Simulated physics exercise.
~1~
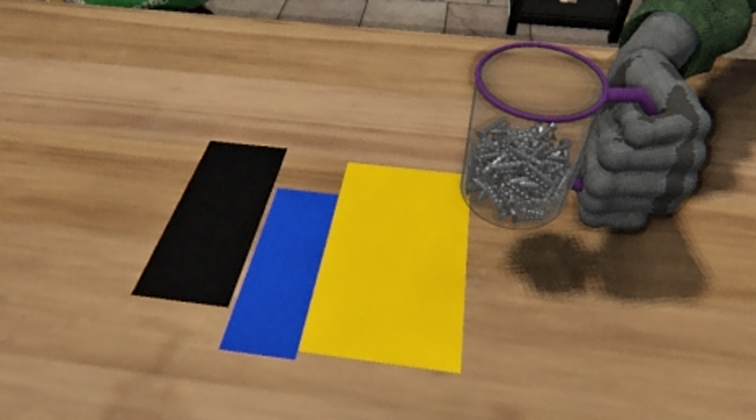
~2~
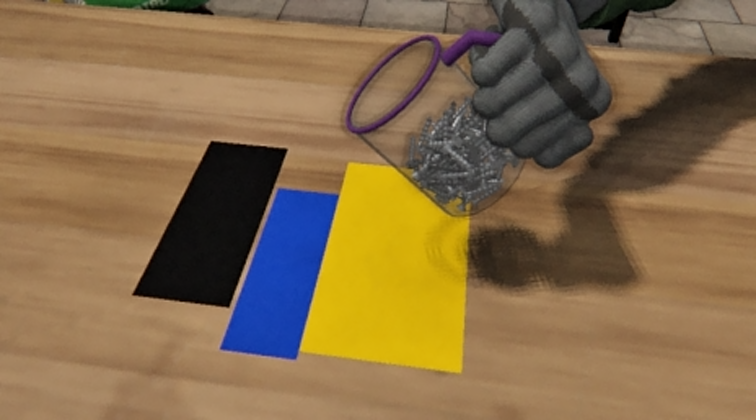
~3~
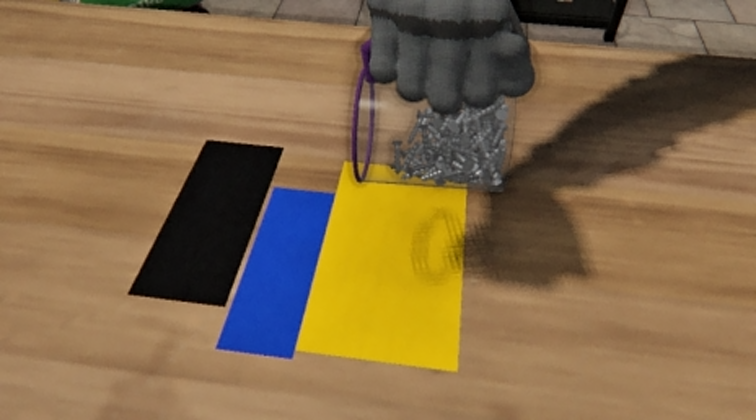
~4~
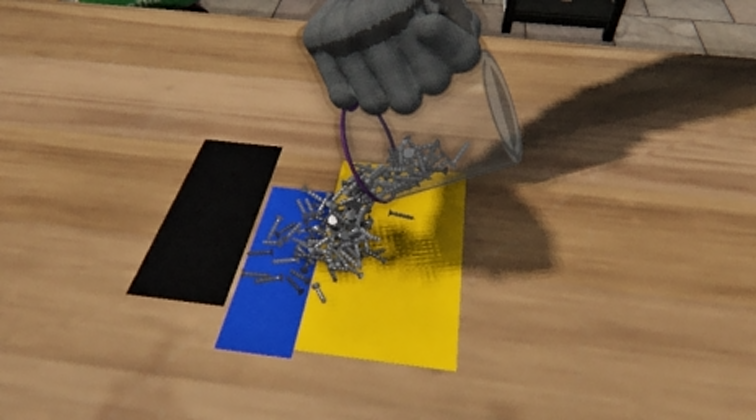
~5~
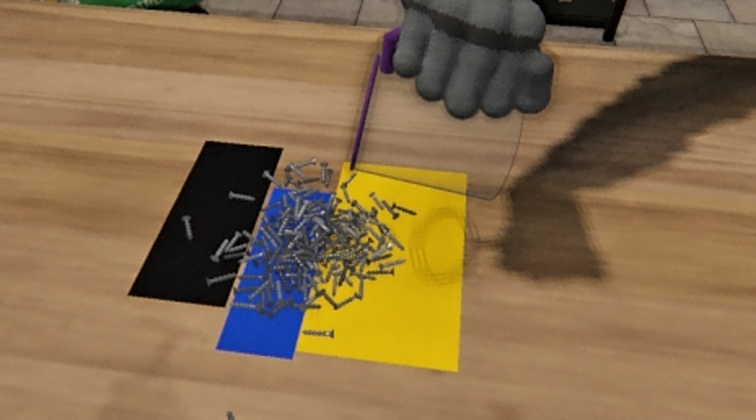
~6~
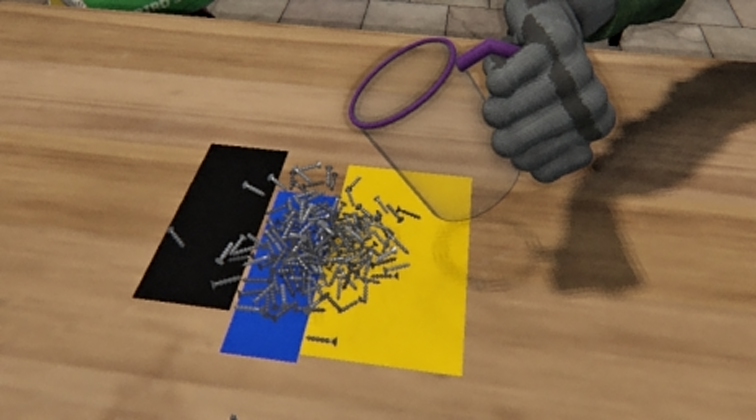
On a wooden table, a gloved hand tipping screws from a clear cup into a pile mostly across blue and yellow mats.
